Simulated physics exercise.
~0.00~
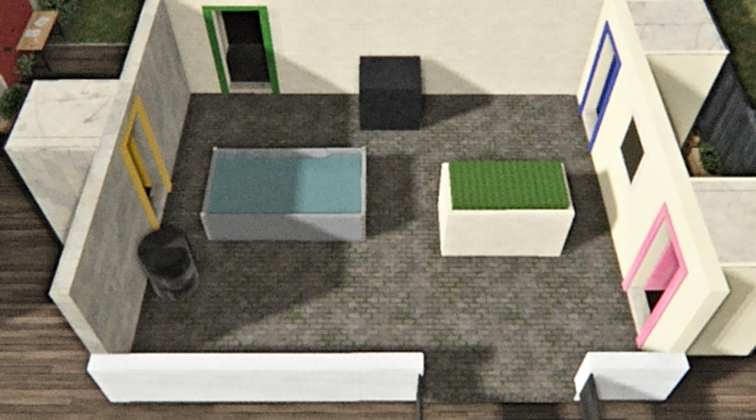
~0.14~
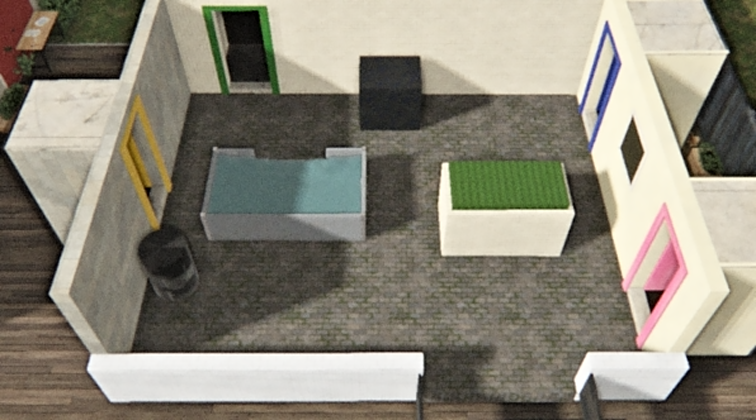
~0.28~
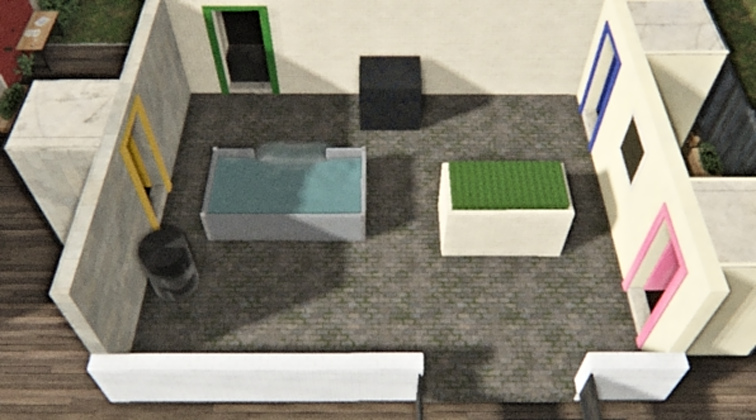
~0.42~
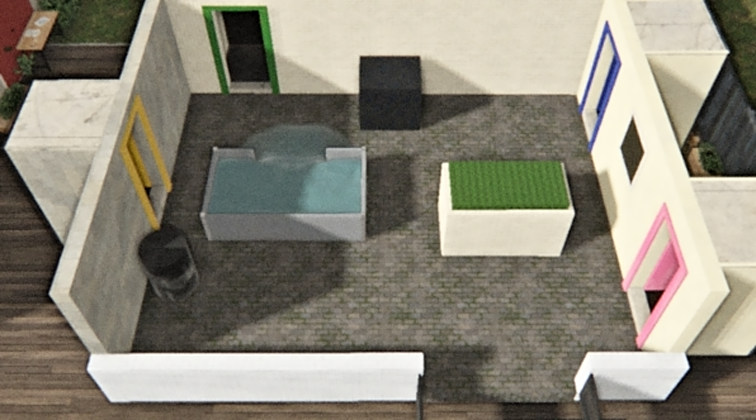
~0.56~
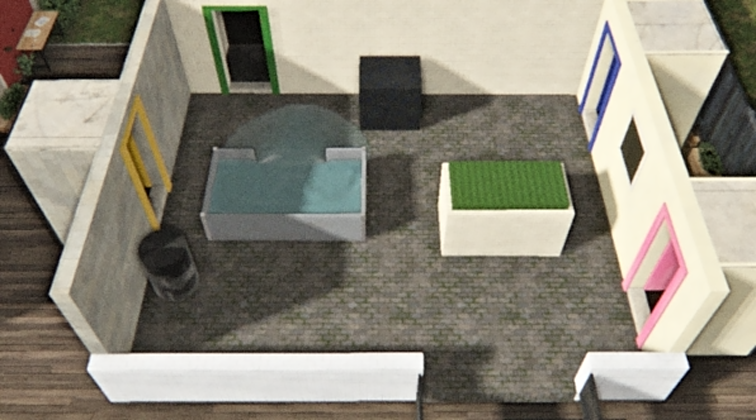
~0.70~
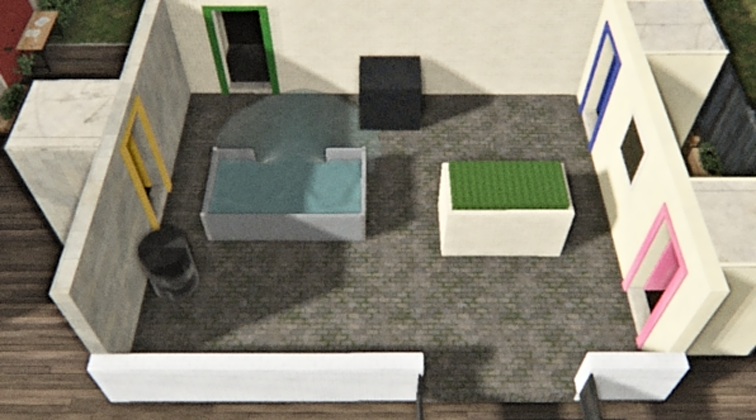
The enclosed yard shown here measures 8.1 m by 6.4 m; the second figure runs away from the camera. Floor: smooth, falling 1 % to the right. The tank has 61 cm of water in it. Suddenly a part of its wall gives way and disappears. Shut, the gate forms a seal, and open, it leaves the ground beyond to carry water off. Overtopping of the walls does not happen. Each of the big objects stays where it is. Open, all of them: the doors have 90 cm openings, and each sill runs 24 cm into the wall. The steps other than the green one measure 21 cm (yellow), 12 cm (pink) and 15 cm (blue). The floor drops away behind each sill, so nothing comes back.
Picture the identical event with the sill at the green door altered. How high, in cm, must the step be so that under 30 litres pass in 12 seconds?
Roughly 20 cm.
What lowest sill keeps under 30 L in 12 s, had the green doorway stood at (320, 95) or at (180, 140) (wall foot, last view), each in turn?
About 30 cm for the first and 12.0 cm for the second.
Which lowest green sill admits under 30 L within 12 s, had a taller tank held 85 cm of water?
In that case, roughly 30 cm.
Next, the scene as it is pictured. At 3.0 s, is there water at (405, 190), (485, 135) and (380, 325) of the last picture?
Status: Clear / submerged / clear.
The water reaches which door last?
The answer is the pink door.
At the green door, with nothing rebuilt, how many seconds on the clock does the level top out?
At about 1.6 s.
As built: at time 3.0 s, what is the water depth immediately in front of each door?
Yellow door 1 cm, green door 19 cm, pink door 0 cm, blue door 2 cm.
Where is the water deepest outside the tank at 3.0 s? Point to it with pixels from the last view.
Around pixel (191, 96).
After 1.4 s water covers 15 % of the floor, deepest (47 cm) near (355, 96); 25 cm at the green door, 15 litres in over its 10 cm sill.
After 3.0 s water covers 30 % of the floor, deepest (29 cm) near (191, 96); 19 cm at the green door, 115 litres in over its 10 cm sill.
After 12.0 s water covers 95 % of the floor, deepest (10 cm) near (639, 378); 6 cm at the green door, 203 litres in over its 10 cm sill.
At the green door as built, the water arrived by 0.9 s and peaked near 26 cm at 1.6 s.
With a sill of 16.5 cm, 68 litres would have come in within the 12 s; with 22.5 cm, 16 litres. So under 30 litres takes about 20 cm.
